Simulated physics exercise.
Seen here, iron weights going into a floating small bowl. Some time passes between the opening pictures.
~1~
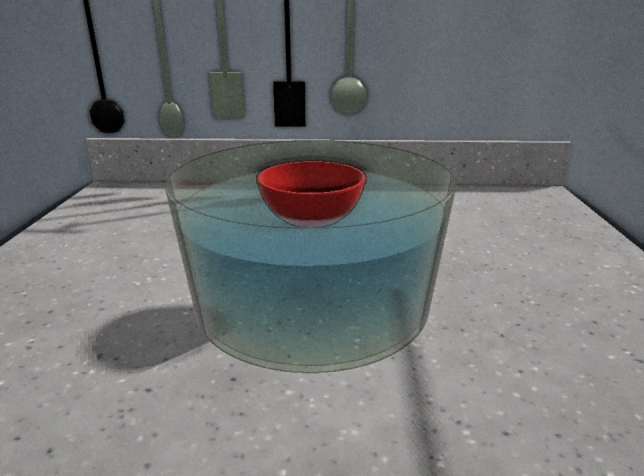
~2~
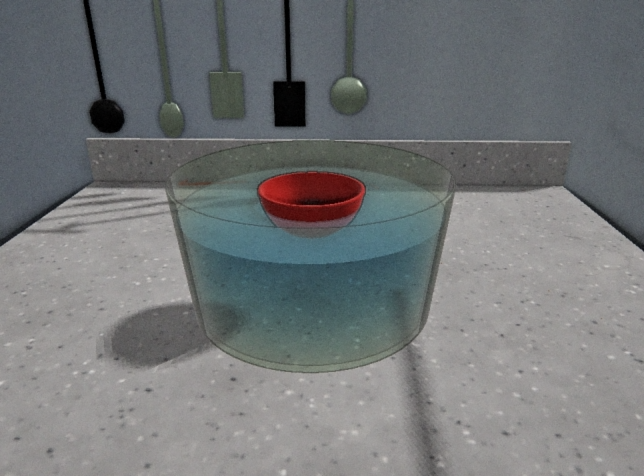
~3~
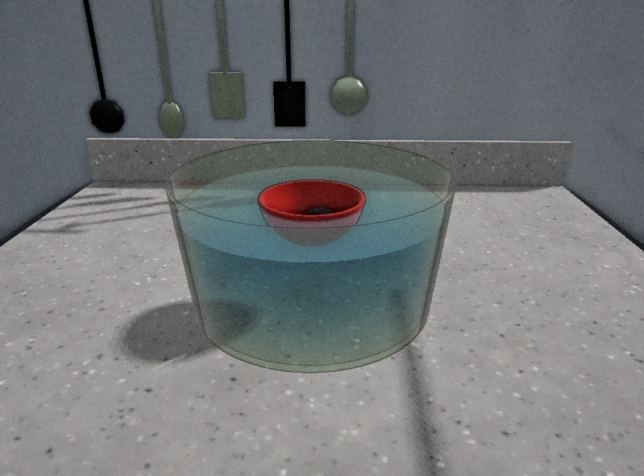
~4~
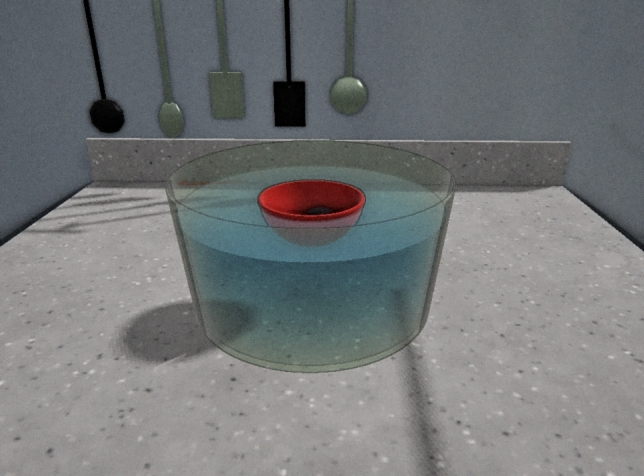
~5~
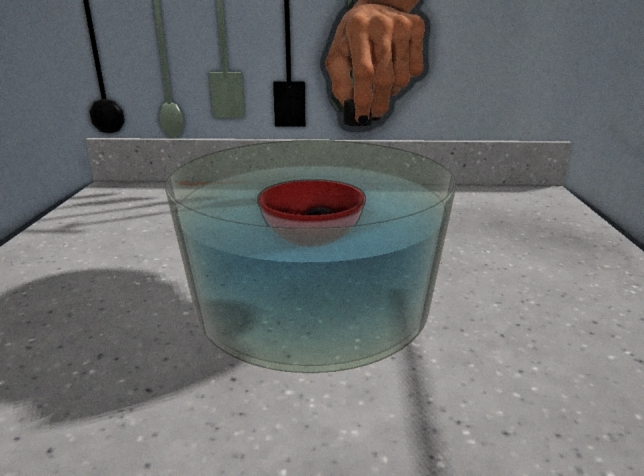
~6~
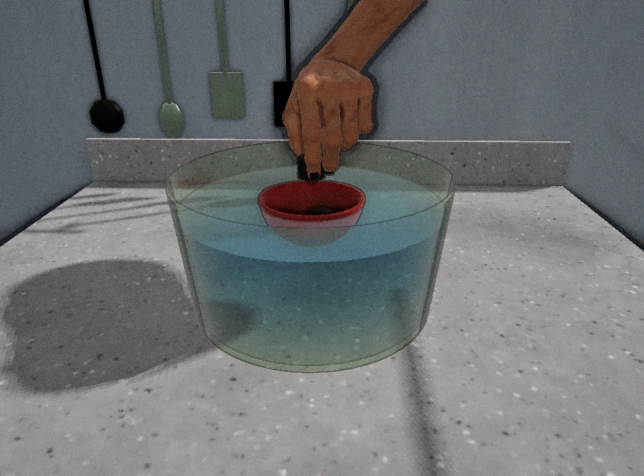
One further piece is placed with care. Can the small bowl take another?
The small bowl is swamped.
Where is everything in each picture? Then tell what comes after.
Small bowl (311, 178) empty; about two thirds of its side above the surface, in the first picture.
Small bowl (312, 189) with one aboard; about a third of its side above the surface, in the second picture.
Small bowl (312, 198) with two aboard; about a fifth of its side above the surface, in the third picture.
Small bowl (312, 198) with two aboard; about a fifth of its side above the surface, in the fourth picture.
Small bowl (312, 198) with two aboard; about a fifth of its side above the surface; the next iron weight in the hand at (358, 112), in the fifth picture.
Small bowl (312, 198) with two aboard; about a fifth of its side above the surface; the next iron weight in the hand at (311, 167), in the sixth picture.
Shortly, the iron weight is in and the small bowl dips.
Then, water pours in over its edge.
At the finish, the small bowl lies on the bottom with its load.
